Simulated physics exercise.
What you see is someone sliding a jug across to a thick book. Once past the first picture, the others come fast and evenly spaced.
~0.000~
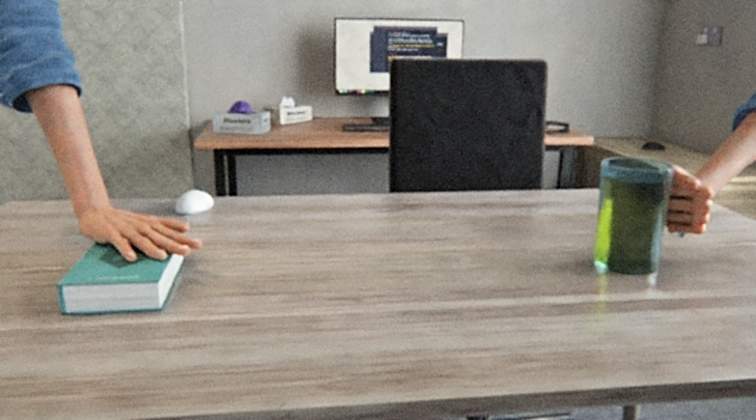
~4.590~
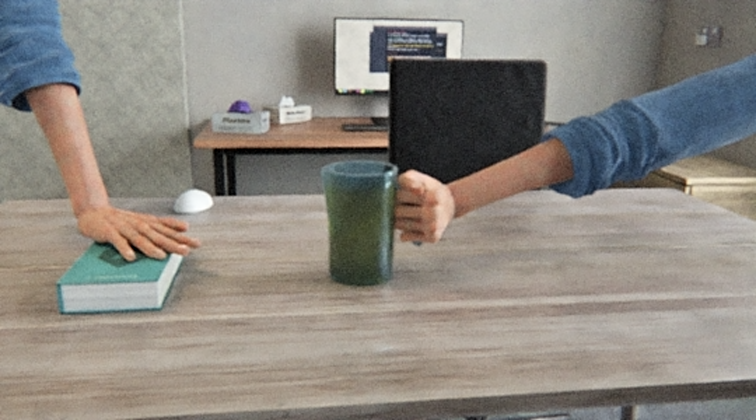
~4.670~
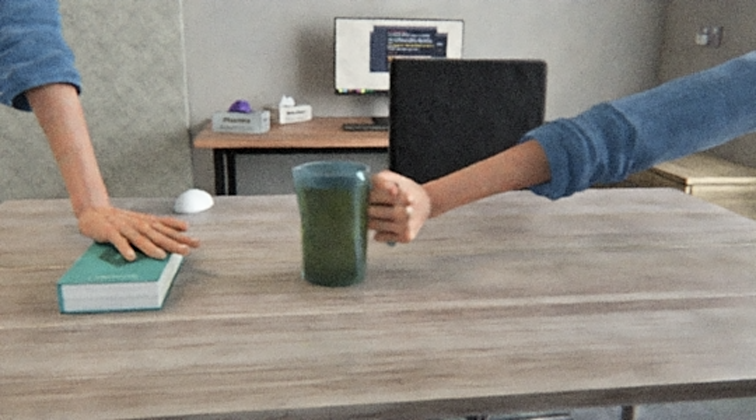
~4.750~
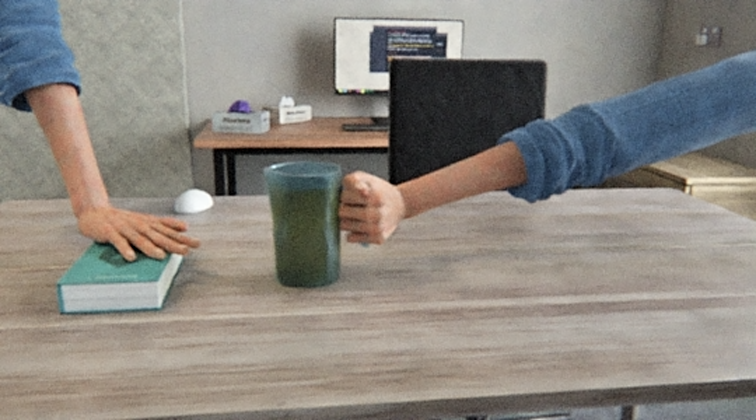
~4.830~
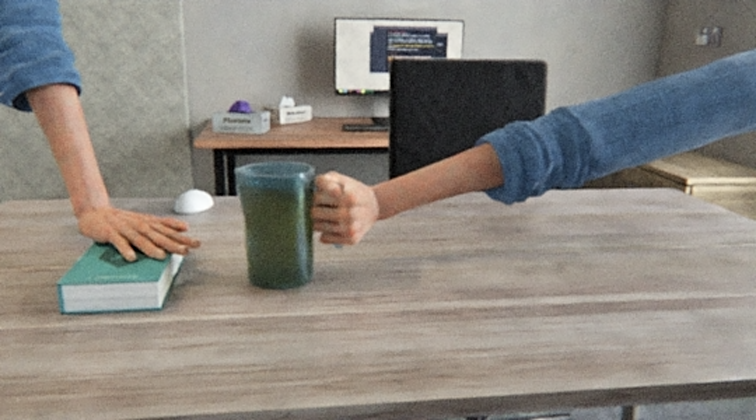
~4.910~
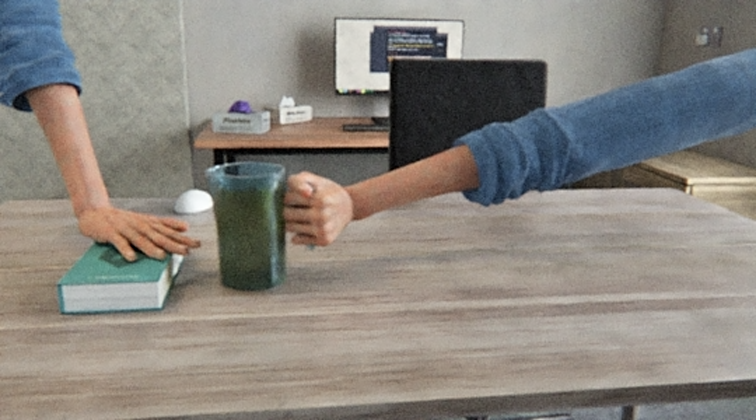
A hand gripping the handle of a bluish-green jug, nearly full of green liquid, slides it leftward from the right side of a grey-brown wooden table, first a long way, then in small, even shifts. Another hand rests flat on a thick teal book at left, both arms in blue sleeves. The unmoving camera faces an office with a black chair, desk and lit monitor behind.
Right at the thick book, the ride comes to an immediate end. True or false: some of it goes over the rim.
True.
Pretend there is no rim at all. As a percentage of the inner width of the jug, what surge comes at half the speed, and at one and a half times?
You'd get a wave of 20 per cent in the first case and 60 per cent in the second.
After 5.0 s, the jug meets the thick book.
After 5.1 s, the apple juice surges up the wall; some has gone over its rim.
After 6.5 s, the jug stands at the thick book; some has gone over its rim.
